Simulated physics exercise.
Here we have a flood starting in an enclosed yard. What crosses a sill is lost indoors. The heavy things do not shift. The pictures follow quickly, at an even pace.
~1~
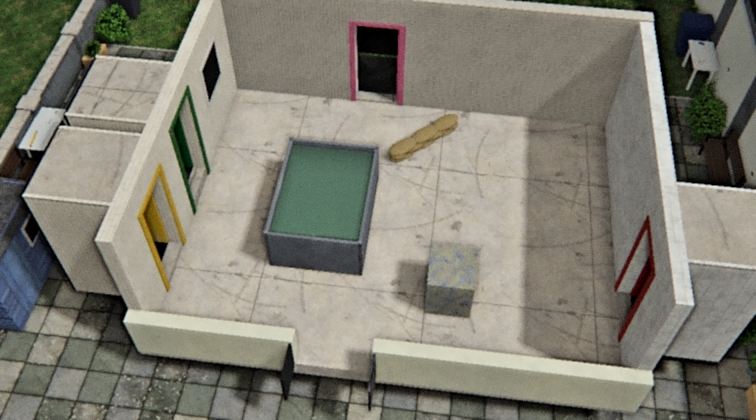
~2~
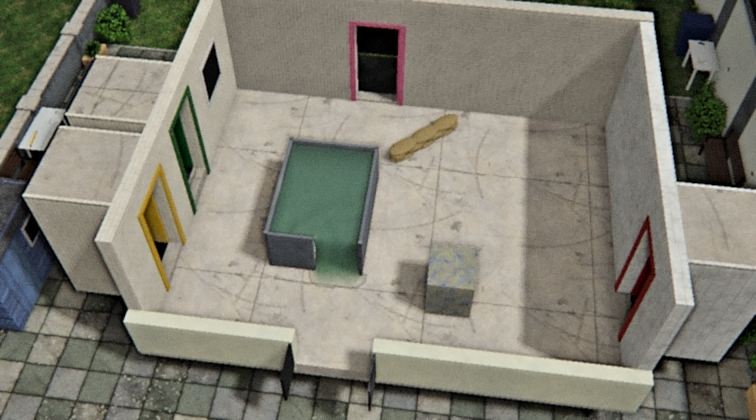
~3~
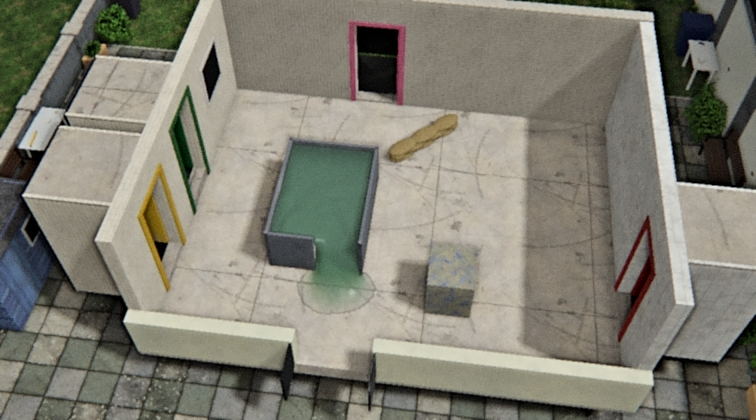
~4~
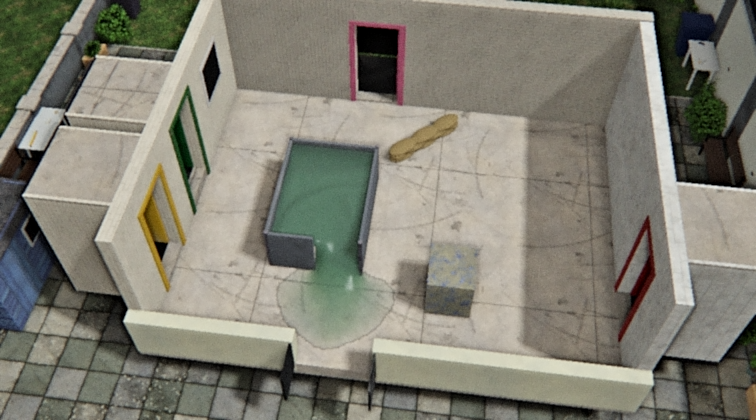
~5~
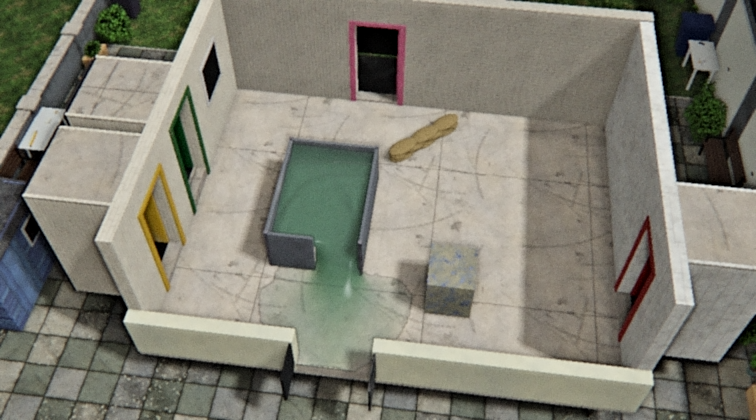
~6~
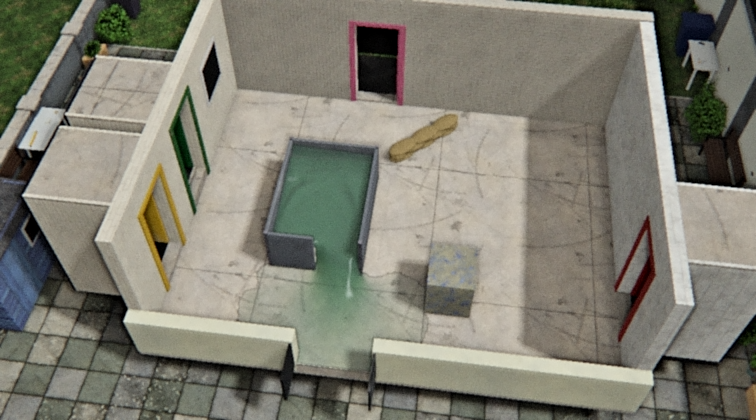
A roofless walled room with a pale, cracked floor is seen from high above by a still camera. Yellow and green doorways line the left wall, a pink one the back and a red one the right, around a grey tank of green water, a tan log-like object and a mottled block. The tank's front opens at its right side, and water pours out, spreading across the floor to the front opening.
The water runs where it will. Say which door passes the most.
The red doorway takes the most.
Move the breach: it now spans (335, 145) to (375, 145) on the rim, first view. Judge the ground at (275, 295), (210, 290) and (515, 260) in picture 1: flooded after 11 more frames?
One after the other: Dry, free of water, no water.
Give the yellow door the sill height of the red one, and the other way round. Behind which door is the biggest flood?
Most goes in at the yellow-painted one.
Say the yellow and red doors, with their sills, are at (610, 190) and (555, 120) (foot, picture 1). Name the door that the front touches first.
That is the green door.
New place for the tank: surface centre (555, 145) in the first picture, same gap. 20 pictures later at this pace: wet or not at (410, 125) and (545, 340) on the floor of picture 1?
In that order: No water, wet.
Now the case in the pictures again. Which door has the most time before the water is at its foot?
Last comes the one in pink.
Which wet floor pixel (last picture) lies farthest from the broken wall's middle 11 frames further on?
Near (619, 390).
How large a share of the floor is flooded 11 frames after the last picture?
About 25 per cent.
A moment on, water covers 15 % of the floor; yellow door not reached, red door not reached, green door not reached, pink door not reached.
Next, water covers 25 % of the floor; yellow door wet at the sill, nothing in, red door not reached, green door not reached, pink door not reached.
Then, water covers 35 % of the floor; yellow door wet at the sill, nothing in, red door some in, green door wet at the sill, nothing in, pink door not reached.
Later, water covers 60 % of the floor; yellow door wet at the sill, nothing in, red door a lot in, green door wet at the sill, nothing in, pink door not reached.
In the end, water covers 80 % of the floor; yellow door wet at the sill, nothing in, red door a lot in, green door wet at the sill, nothing in, pink door wet at the sill, nothing in; the red door has let in the most.
